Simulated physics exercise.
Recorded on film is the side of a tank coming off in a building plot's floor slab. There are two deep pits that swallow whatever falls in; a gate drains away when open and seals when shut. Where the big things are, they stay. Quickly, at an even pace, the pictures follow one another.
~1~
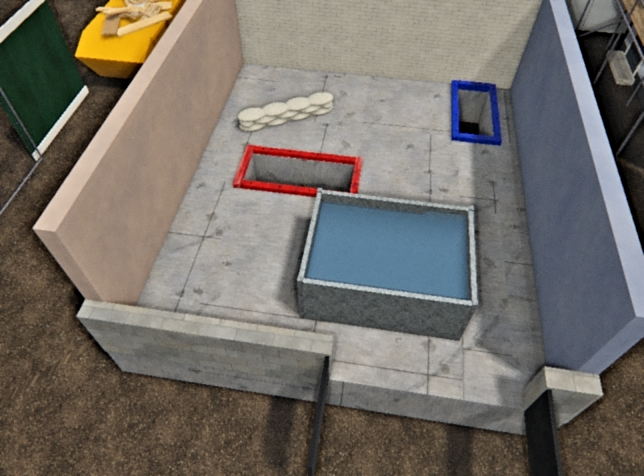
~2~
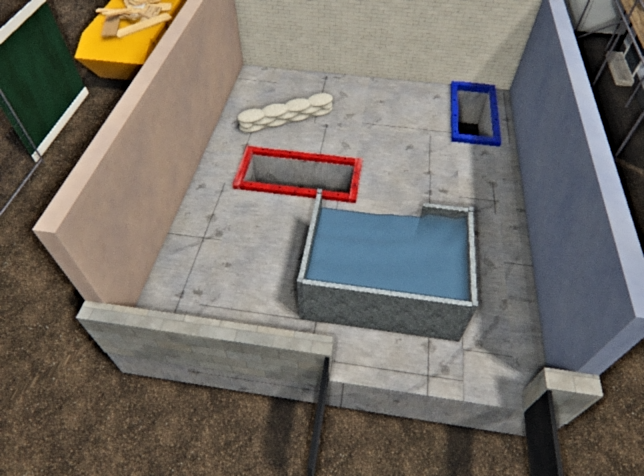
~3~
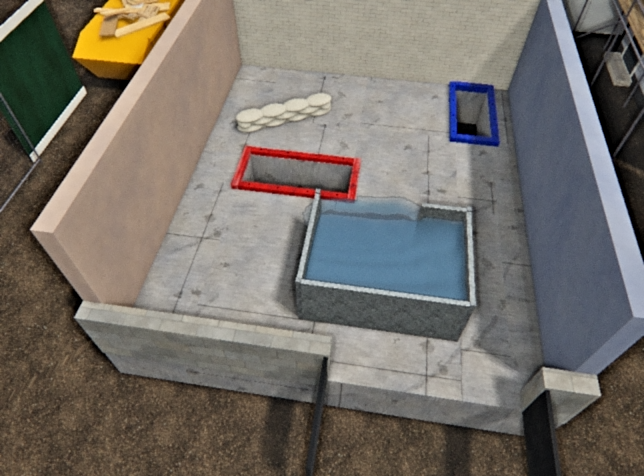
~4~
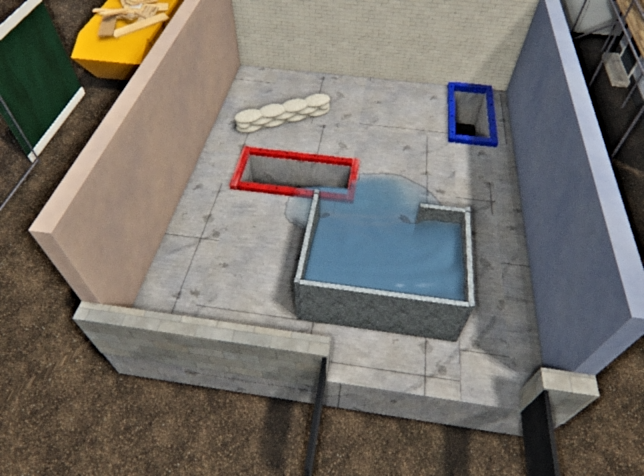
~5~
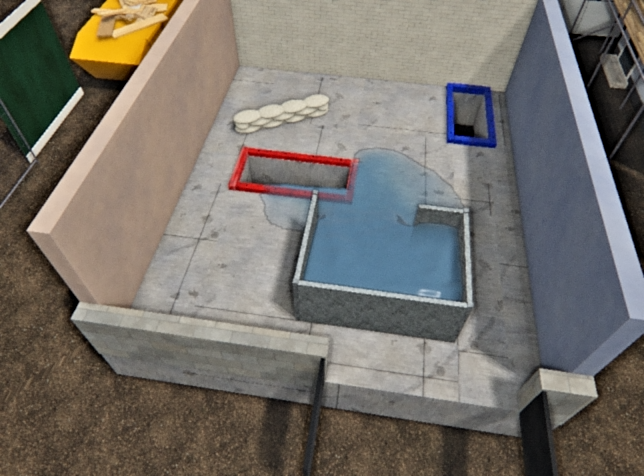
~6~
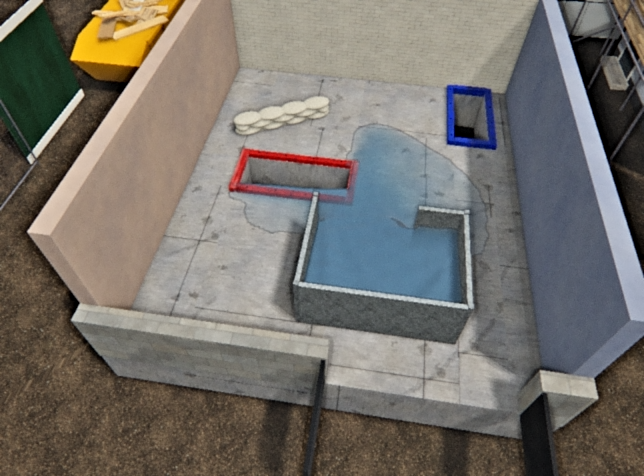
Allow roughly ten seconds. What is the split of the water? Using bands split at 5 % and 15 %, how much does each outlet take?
Gate: Smaller than five per cent; red pit: Greater than fifteen per cent; blue pit: Five per cent up to fifteen.
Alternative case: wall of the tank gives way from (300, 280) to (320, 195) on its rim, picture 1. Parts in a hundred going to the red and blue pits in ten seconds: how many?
Shares: Red at 8 percent, blue at 0 percent.
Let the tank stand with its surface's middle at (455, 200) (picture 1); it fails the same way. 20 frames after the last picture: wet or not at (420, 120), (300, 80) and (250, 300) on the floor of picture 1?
Spot 1 wetted, spot 2 wetted, and spot 3 unwetted.
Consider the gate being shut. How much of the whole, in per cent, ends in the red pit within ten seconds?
I'd say the red pit gets around 25 percent.
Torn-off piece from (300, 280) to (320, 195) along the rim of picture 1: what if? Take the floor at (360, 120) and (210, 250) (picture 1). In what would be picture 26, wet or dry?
In order, I'd call them drenched and drenched.
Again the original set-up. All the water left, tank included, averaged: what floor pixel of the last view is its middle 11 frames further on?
Point: (378, 194).
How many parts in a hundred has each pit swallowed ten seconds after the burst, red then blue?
22 in a hundred, then 10 in a hundred.
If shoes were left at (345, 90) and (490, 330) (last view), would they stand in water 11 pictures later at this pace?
One after the other: Waterlogged, left dry.
A moment on, water covers 40 % of the floor; the gate 0 %, the red pit 12 %, the blue pit 0 %.
Next, water covers 45 % of the floor; the gate 0 %, the red pit 18 %, the blue pit 3 %.
Then, water covers 65 % of the floor; the gate 0 %, the red pit 21 %, the blue pit 7 %.
Later, water covers 85 % of the floor; the gate 0 %, the red pit 21 %, the blue pit 9 %.
In the end, water covers 95 % of the floor; the gate 3 %, the red pit 21 %, the blue pit 9 %.
